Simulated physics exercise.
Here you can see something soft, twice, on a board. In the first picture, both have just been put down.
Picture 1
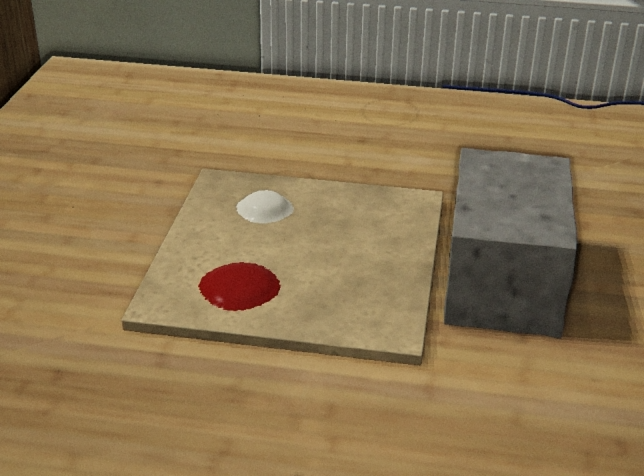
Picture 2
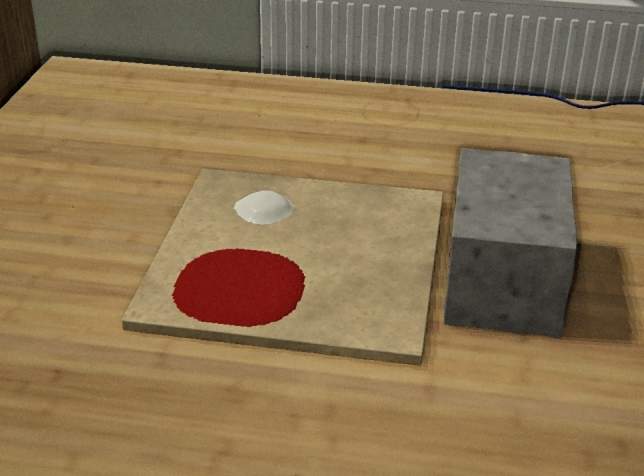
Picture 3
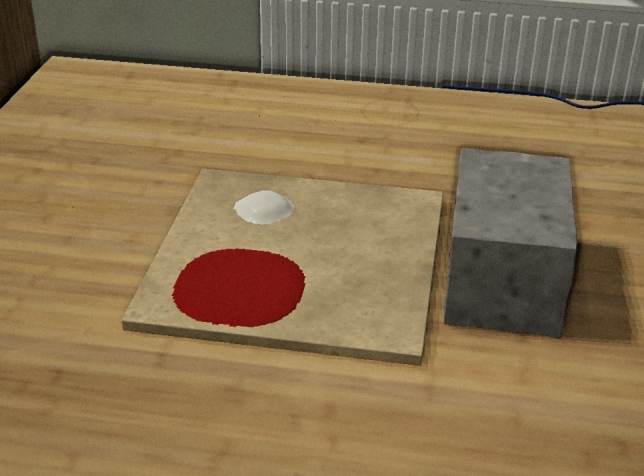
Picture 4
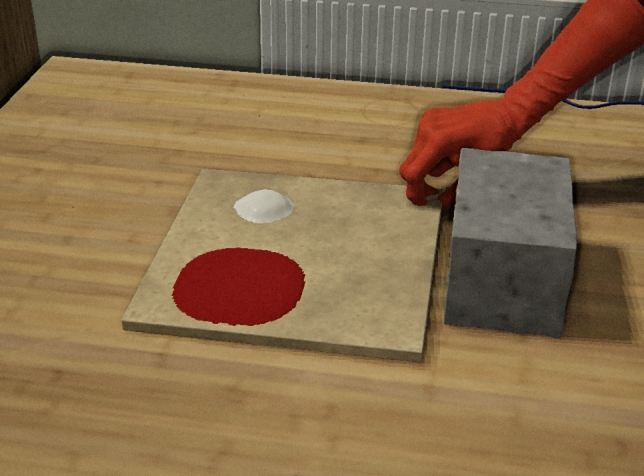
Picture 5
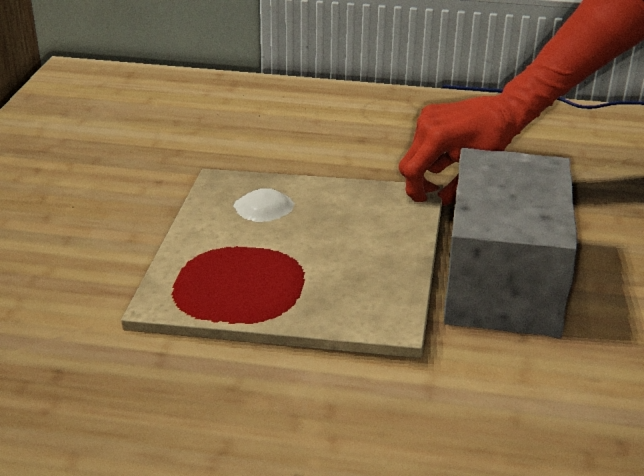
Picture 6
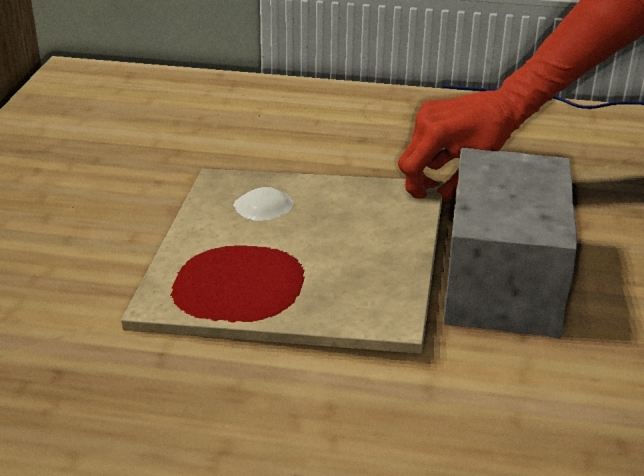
On a wooden table, a red dollop on a flat board spreads thin while a white one beside a grey stone block stays mounded; then a red-gloved hand grips the board's right end and raises it slightly.
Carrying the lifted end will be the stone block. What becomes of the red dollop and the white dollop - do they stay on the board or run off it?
The red dollop ends up off it. The white dollop ends up still on it.
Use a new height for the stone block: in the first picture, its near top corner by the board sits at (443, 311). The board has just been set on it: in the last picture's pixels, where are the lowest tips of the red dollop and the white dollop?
The first one ends near (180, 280) and the second near (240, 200).
A moment on, slope about 24°; the red dollop is dripping off the low end; the white dollop has not moved.
Further on, the red dollop is dripping off the low end; the white dollop has not moved.
When it is over, slope about 24°; the red dollop is dripping off the low end; the white dollop has not moved.
